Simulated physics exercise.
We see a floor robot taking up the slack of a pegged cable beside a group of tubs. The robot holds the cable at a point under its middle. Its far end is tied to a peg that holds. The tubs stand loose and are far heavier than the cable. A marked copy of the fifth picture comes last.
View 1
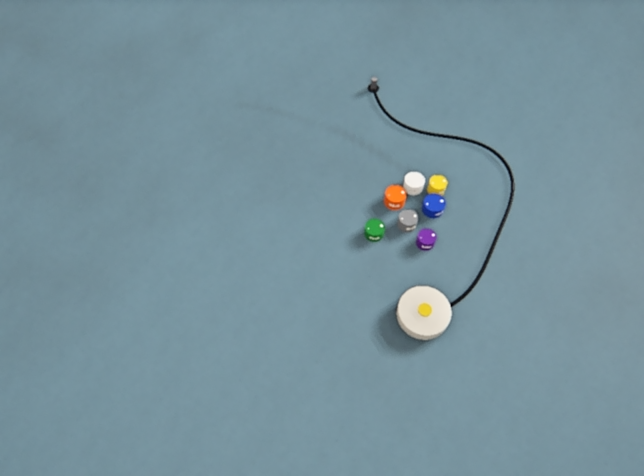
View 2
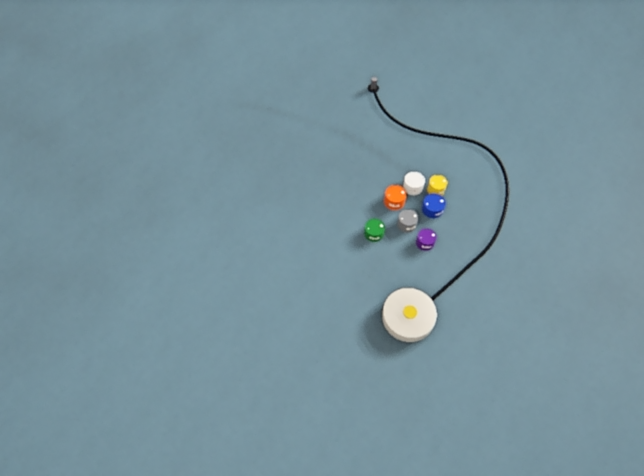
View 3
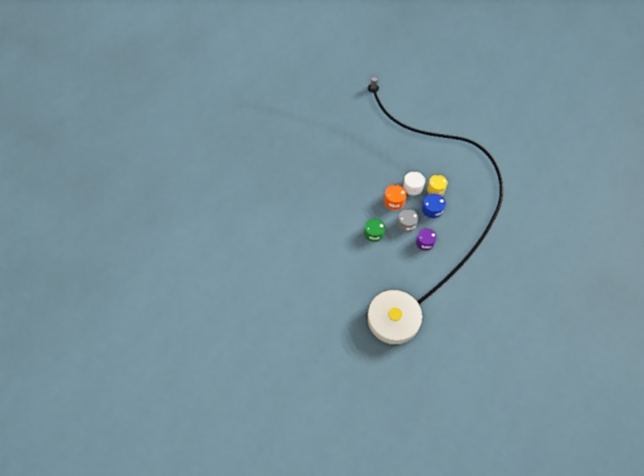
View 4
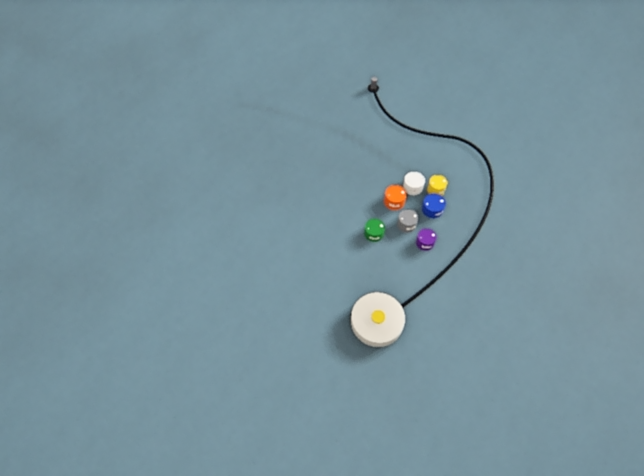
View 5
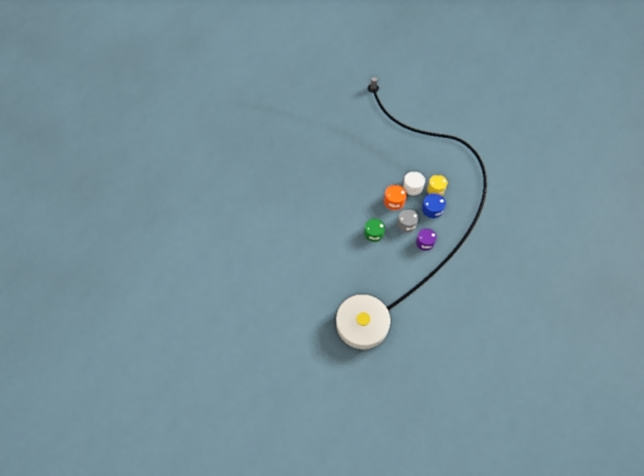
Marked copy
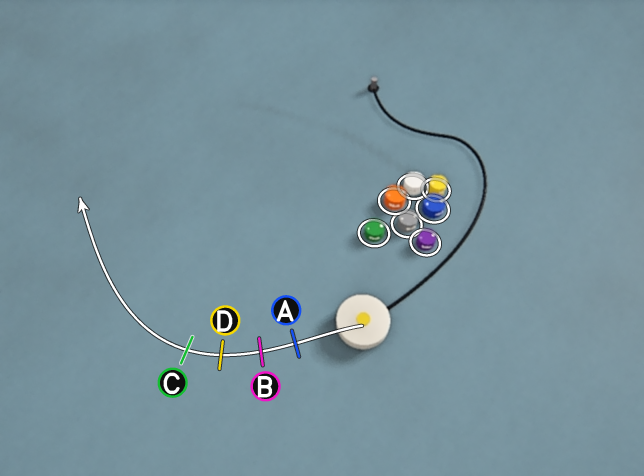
The footage shows a round white device with a yellow center sliding steadily left below a cluster of seven small colored tubs, while the black cable running from a fixed peg above them shifts left, its curve drawing closer around them.
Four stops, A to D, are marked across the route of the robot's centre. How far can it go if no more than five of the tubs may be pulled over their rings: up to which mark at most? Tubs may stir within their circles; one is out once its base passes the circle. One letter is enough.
Up to mark B.
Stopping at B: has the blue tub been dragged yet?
Yes.
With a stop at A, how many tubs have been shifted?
By then, none.
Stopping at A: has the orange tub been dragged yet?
No.
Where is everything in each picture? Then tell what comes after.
In the first picture, blue tub (434, 206); white tub (414, 183); yellow tub (437, 186).
In the second picture, robot (409, 315); peg (374, 84).
In the third picture, robot (394, 318); purple tub (426, 240).
In the fourth picture, robot (378, 320); green tub (374, 230).
In the fifth picture, robot (363, 322); white tub (414, 183); yellow tub (437, 186); peg (374, 84).
On the marked copy, A at (295, 343); B at (261, 352); C at (187, 350); D at (221, 355); the route from (362, 326) via (160, 338) to (80, 198).
Following B. Soon after the start, robot (327, 331).
Later, robot (291, 342).
In the end, robot (260, 349); grey tub (405, 217); purple tub (408, 234); blue tub (421, 204); white tub (411, 183); yellow tub (428, 189); three over the rings.
As for the rest, A is within the limit but short; C has seven over the rings; D has seven over the rings.
